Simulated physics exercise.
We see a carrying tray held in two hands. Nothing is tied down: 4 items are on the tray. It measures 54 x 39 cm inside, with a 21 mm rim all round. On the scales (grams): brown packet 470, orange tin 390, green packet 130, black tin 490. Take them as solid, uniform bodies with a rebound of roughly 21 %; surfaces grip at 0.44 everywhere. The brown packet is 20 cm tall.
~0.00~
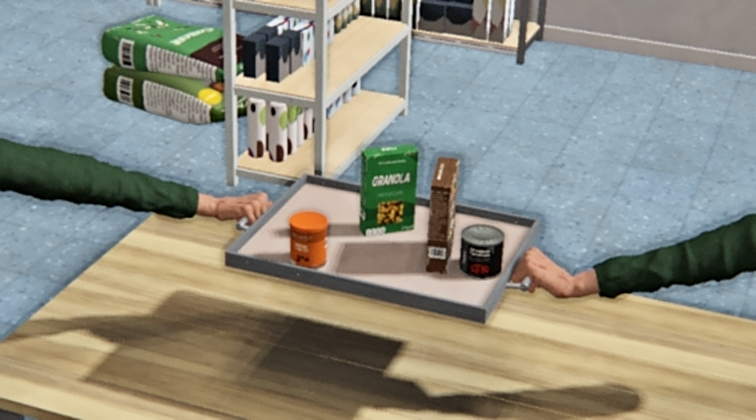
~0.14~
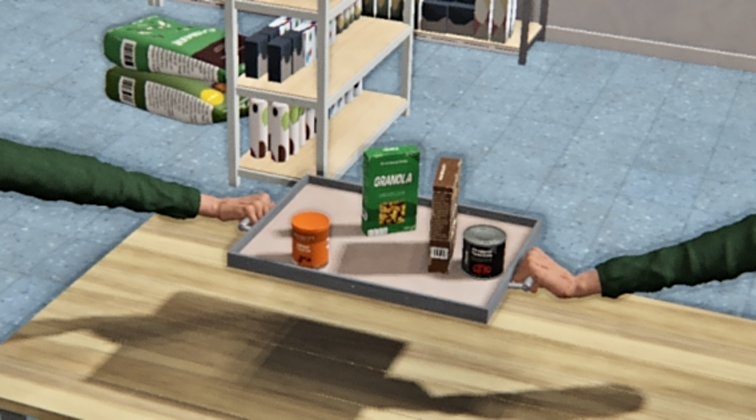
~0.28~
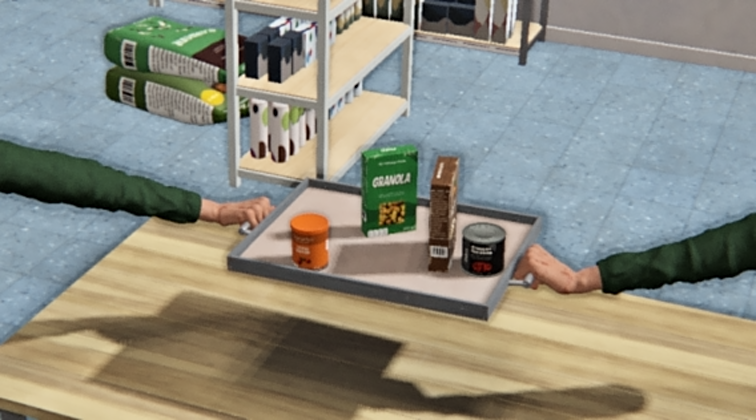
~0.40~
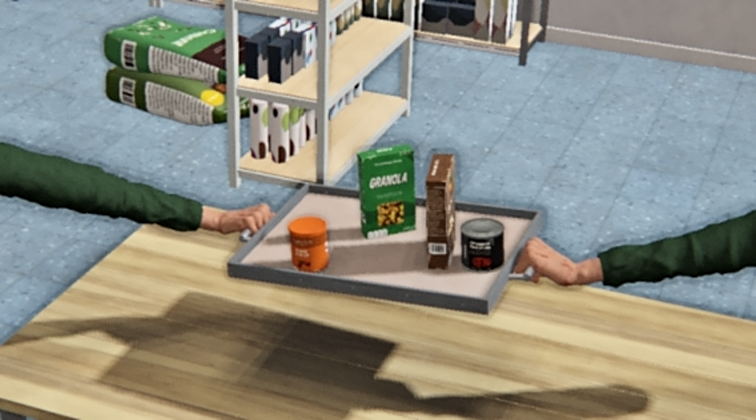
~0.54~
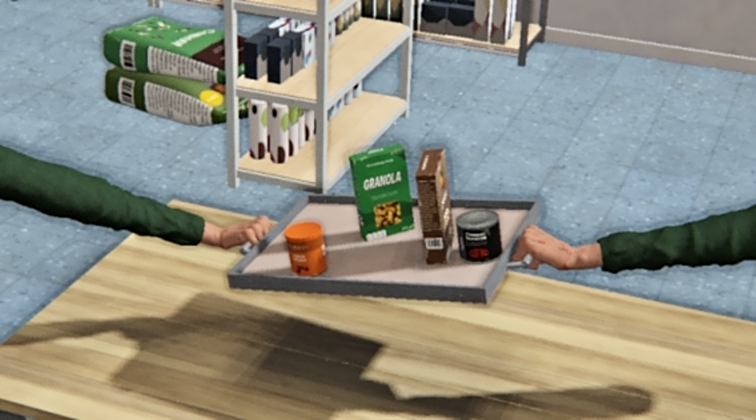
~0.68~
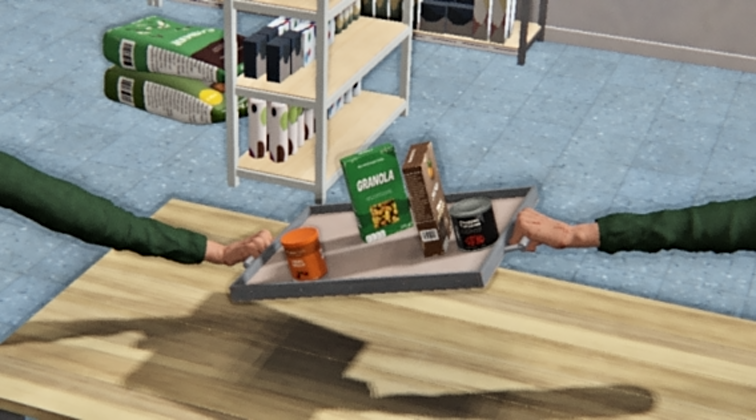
Two hands held a tray with a green granola box, a brown packet, an orange tin and a black tin above a wooden table, keeping it level before tilting its left side steadily downward.
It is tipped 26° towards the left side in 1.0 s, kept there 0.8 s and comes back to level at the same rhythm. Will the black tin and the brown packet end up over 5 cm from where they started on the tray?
The black tin gets shifted; the brown packet gets shifted.
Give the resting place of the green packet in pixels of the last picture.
Near (325, 180).
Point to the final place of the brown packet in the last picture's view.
At about (317, 227).
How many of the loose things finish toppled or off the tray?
That comes to 2.
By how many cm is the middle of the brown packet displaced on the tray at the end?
About 28 cm.
Around 1.08 s, tilt 26°, left edge down; brown packet on its side near (363, 246); green packet tipped 48° against what carries it; orange tin shifted 4 cm.
Around 1.28 s, tilt 26°, left edge down; brown packet on its side near (335, 254); black tin shifted 4 cm near (450, 214); green packet on its side.
Around 1.78 s, tilt 26°, left edge down; brown packet on its side near (319, 256); black tin shifted 14 cm near (405, 225); green packet on its side.
Finally (3.4 s), on their side or leaning hard on the tray, brown packet and green packet; not toppled but over 5 cm from the start, orange tin and black tin. Final places as that camera would see them, black tin near (391, 234), brown packet near (317, 227).
